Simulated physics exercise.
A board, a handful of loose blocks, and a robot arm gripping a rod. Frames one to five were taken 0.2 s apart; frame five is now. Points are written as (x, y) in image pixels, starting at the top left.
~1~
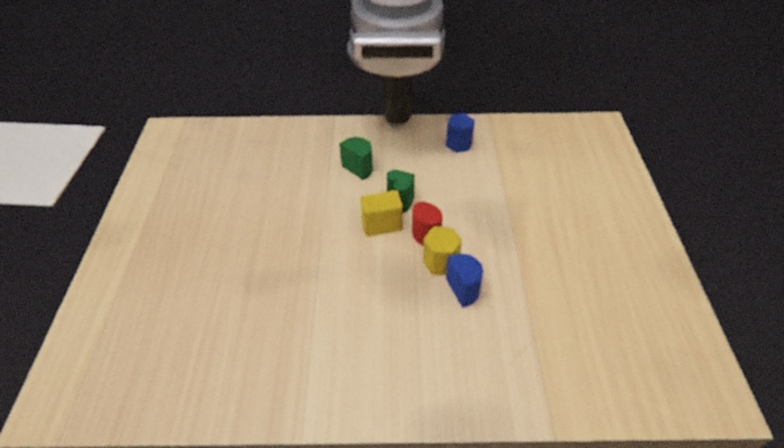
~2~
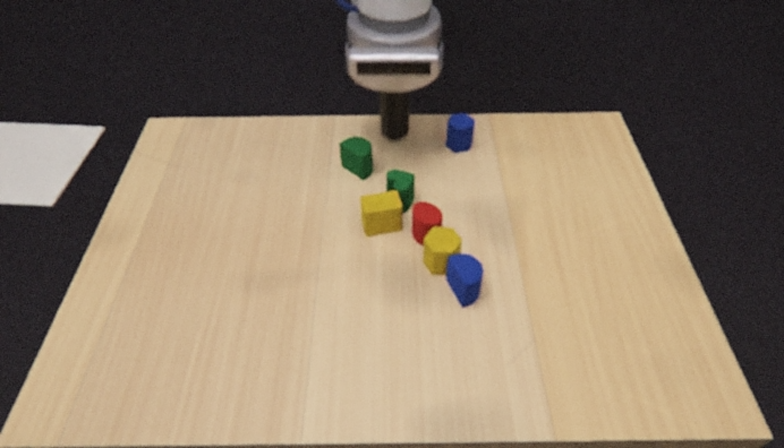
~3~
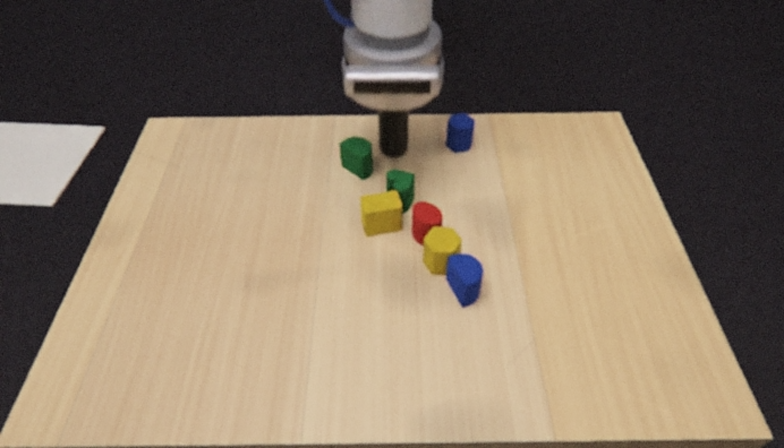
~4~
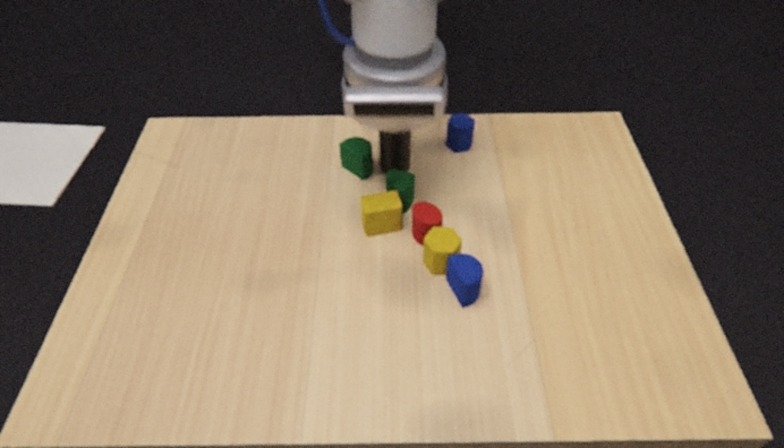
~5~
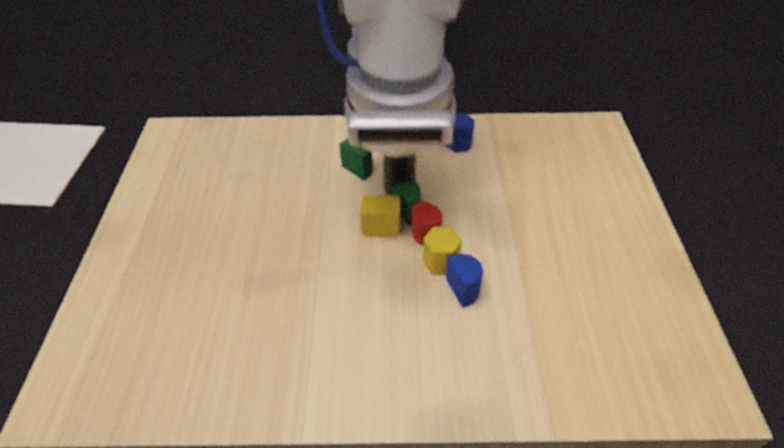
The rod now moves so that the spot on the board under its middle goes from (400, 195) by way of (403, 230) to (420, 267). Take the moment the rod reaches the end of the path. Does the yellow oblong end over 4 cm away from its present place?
No - that is not the case.
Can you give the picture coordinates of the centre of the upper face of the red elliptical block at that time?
In the picture, it is at (450, 226).
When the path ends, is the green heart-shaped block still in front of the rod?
I believe so.
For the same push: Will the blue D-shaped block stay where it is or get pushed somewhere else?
Shifted out of place.
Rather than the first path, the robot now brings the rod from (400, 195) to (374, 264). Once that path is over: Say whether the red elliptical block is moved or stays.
By the last moment of the path, the red elliptical block has shifted.
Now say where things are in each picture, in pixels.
Tip of the rod (398, 116), middles of tops, yellow oblong (381, 201), green heart-shaped block (401, 178), red elliptical block (427, 212), yellow hexagon (443, 239), blue D-shaped block (467, 267), in the first picture.
Rod (395, 131), nothing pushed, in the second picture.
Rod (394, 148), nothing pushed, in the third picture.
Rod (395, 167), nothing pushed, in the fourth picture.
Rod (400, 188), yellow oblong (380, 204), green heart-shaped block (408, 191), red elliptical block (427, 212), yellow hexagon (443, 239), blue D-shaped block (467, 267), in the fifth picture.
What follows on the original path. One third of the way, rod (401, 211); yellow oblong (377, 214), turned 60° clockwise; green heart-shaped block (411, 215); red elliptical block (443, 226), turned 60° anticlockwise; yellow hexagon (455, 248), turned 50° clockwise; blue D-shaped block (470, 274), turned 20° anticlockwise.
Two thirds of the way, rod (408, 235); yellow oblong (375, 217), turned 70° clockwise; green heart-shaped block (420, 240), turned 15° anticlockwise; red elliptical block (446, 226), turned 80° anticlockwise; yellow hexagon (457, 249), turned 50° clockwise; blue D-shaped block (471, 276), turned 20° anticlockwise.
At the end, rod (420, 260); yellow oblong (375, 217), turned 70° clockwise; green heart-shaped block (433, 268); red elliptical block (450, 226), turned 90° anticlockwise; yellow hexagon (459, 250), turned 45° clockwise; blue D-shaped block (473, 278), turned 25° anticlockwise.
